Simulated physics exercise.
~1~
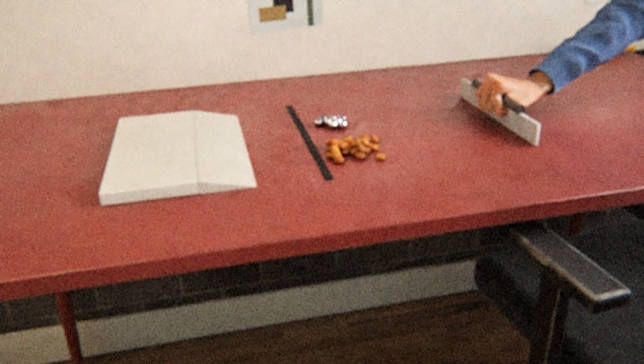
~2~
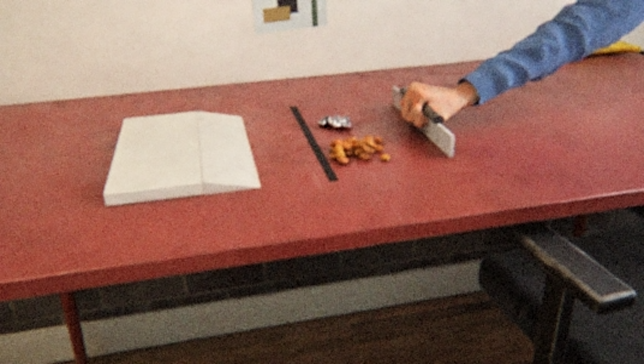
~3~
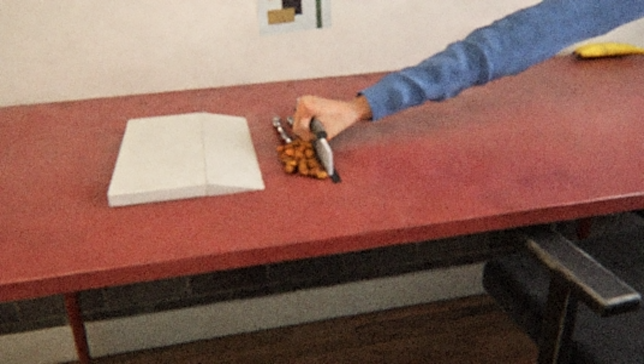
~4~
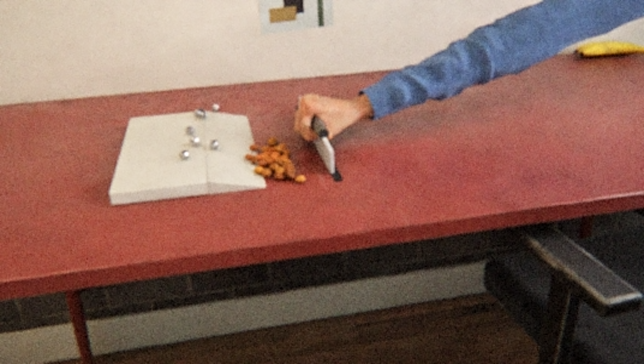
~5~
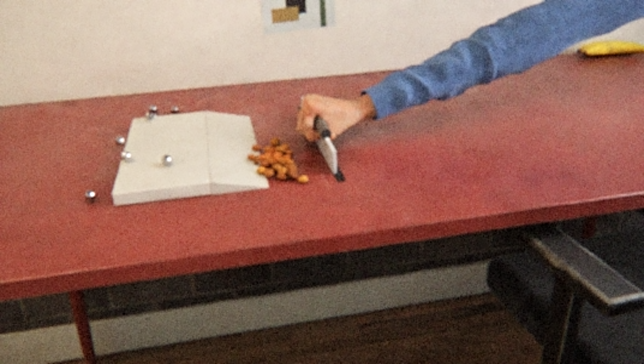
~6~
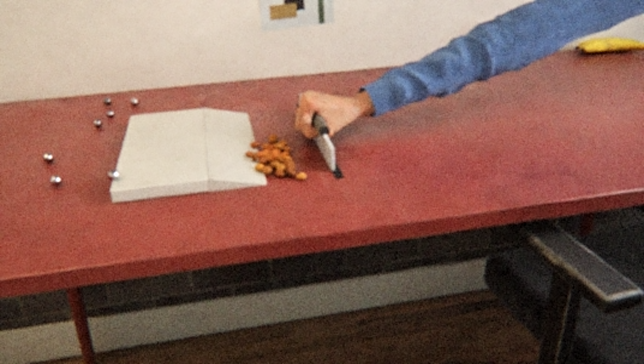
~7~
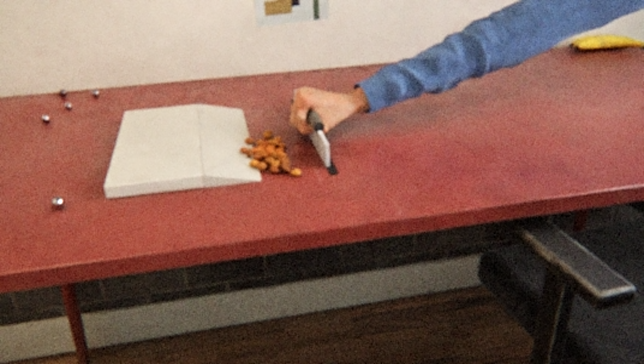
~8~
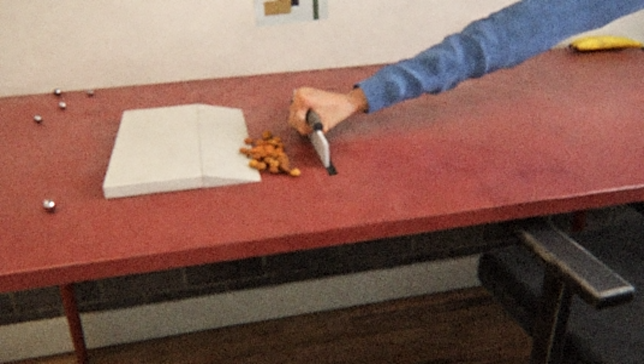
A long red table against a pale wall is seen from the front and slightly above, with a dark chair at the lower right. A low white slab with a sloped right edge sits on the left, and a black strip of tape, a cluster of shiny silver balls and a pile of orange-brown nuggets lie near the middle. A blue-sleeved arm slides a scraper leftward from the right, pushing both heaps, and halts at the tape. The silver balls roll over the slab and off beyond it, coming to rest scattered at the far left, while the brown pieces stay bunched at the slope's foot.
